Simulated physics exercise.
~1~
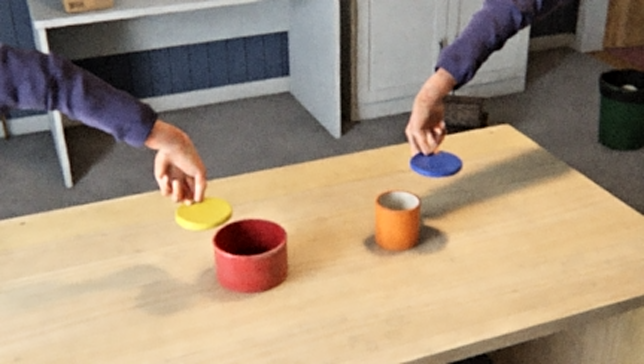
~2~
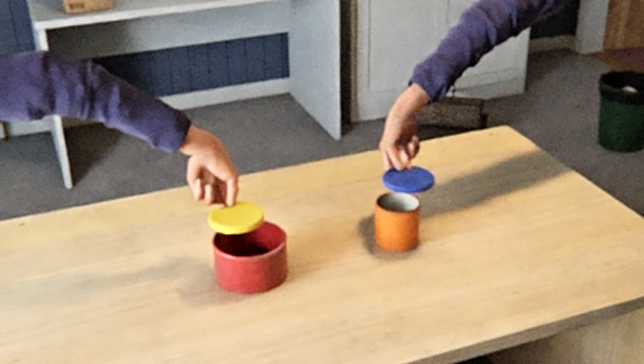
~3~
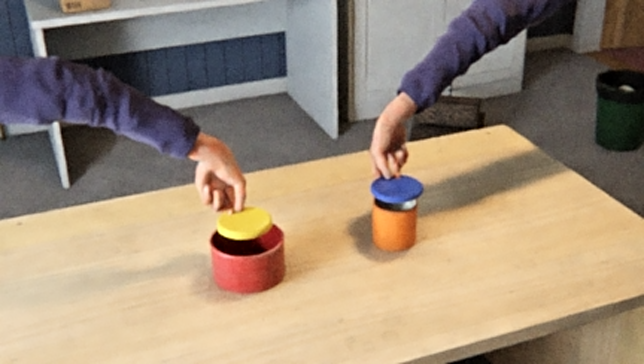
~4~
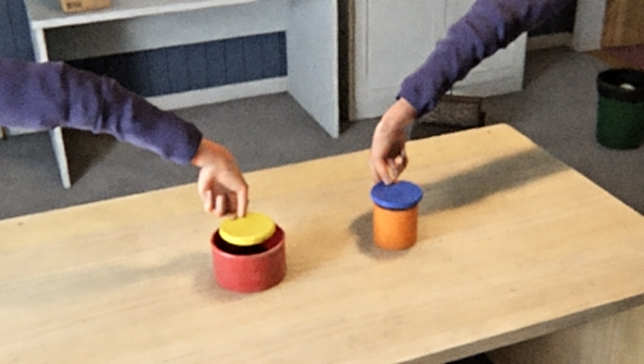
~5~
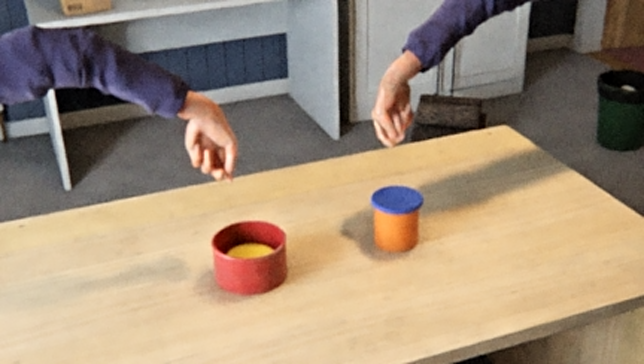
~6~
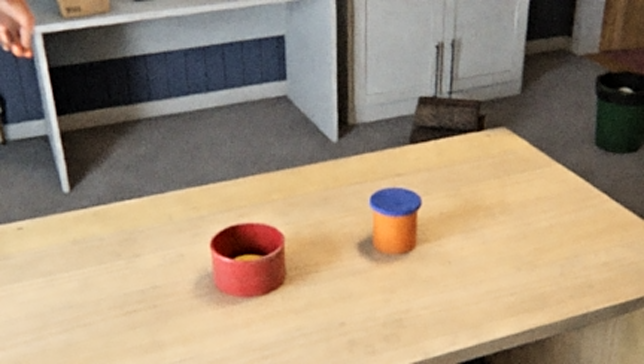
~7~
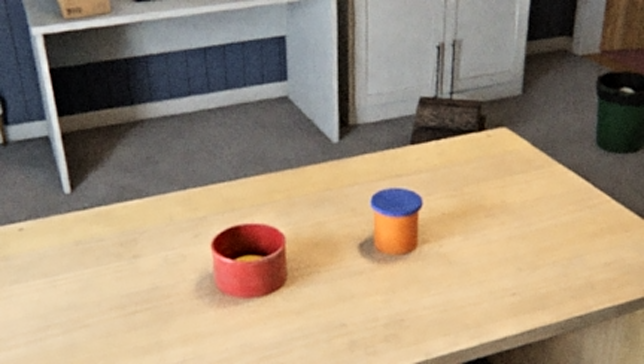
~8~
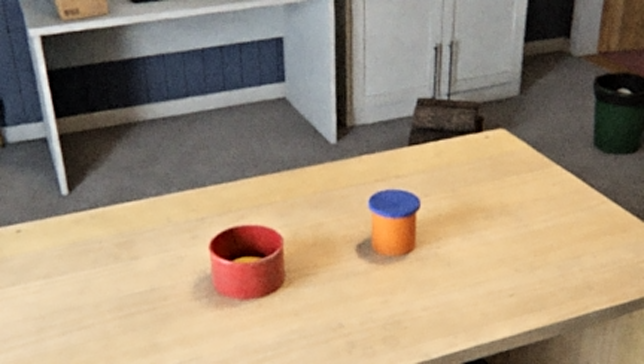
Two hands lowered a yellow disc over a wide red container and a blue disc over a narrower orange one, then let go and drew away. The yellow disc dropped inside the red container, while the blue one stayed on the orange rim, covering it.
